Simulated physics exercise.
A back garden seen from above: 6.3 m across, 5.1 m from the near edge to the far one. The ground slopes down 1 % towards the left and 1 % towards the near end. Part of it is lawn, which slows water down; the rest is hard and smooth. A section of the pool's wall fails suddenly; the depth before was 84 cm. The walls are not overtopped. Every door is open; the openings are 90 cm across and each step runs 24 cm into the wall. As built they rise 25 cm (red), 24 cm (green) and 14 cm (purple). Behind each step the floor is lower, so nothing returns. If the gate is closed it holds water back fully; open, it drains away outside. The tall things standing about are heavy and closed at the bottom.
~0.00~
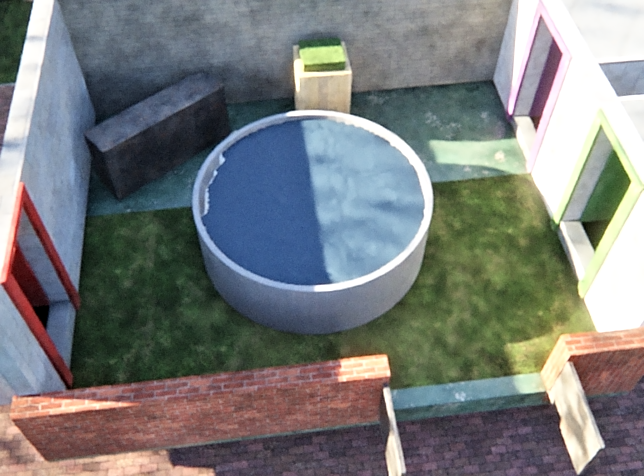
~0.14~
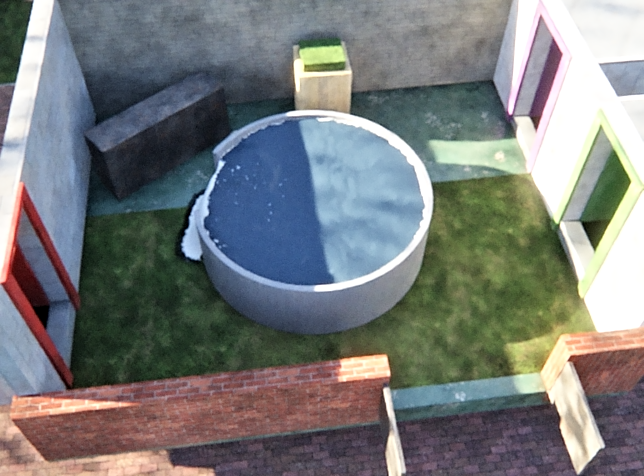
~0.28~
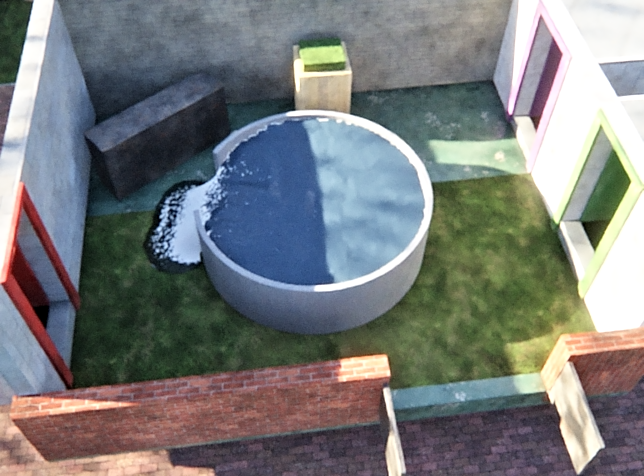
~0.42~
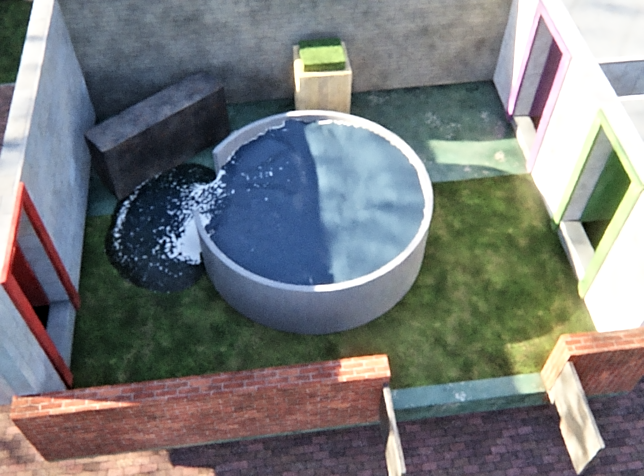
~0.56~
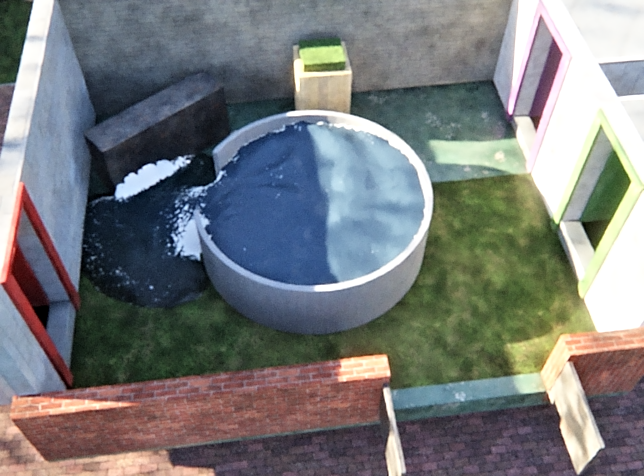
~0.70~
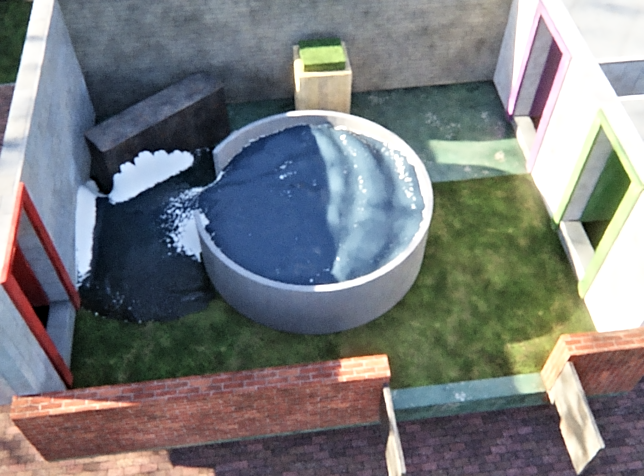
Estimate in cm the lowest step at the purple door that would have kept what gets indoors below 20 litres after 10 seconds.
At least 8 cm or so.
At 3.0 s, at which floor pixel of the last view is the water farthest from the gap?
Near (468, 133).
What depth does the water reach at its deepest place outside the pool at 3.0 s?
About 46 cm.
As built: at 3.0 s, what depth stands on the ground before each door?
Depths in cm: Red 20, green 0, purple 0.
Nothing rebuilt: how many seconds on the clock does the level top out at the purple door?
Near 9.0 s.
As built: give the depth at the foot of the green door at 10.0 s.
About 12.5 cm.
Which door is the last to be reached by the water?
It is the green one.
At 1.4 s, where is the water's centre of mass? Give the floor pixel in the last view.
Around (269, 235).
After 1.4 s water covers 25 % of the floor, deepest (61 cm) near (86, 226); it has not reached the purple door.
After 3.0 s water covers 55 % of the floor, deepest (46 cm) near (67, 413); it has not reached the purple door.
After 10.0 s water covers 95 % of the floor, deepest (26 cm) near (65, 428); 11 cm at the purple door, 0 litres in over its 14 cm step.
At the purple door as built, the water arrived by 3.6 s and peaked near 12 cm at 9.0 s.
Run again over the same 10 s with other heights there, 31 litres in over 7 cm, 5 litres over 9.5 cm. The limit of 20 litres is kept from about 8 cm up.
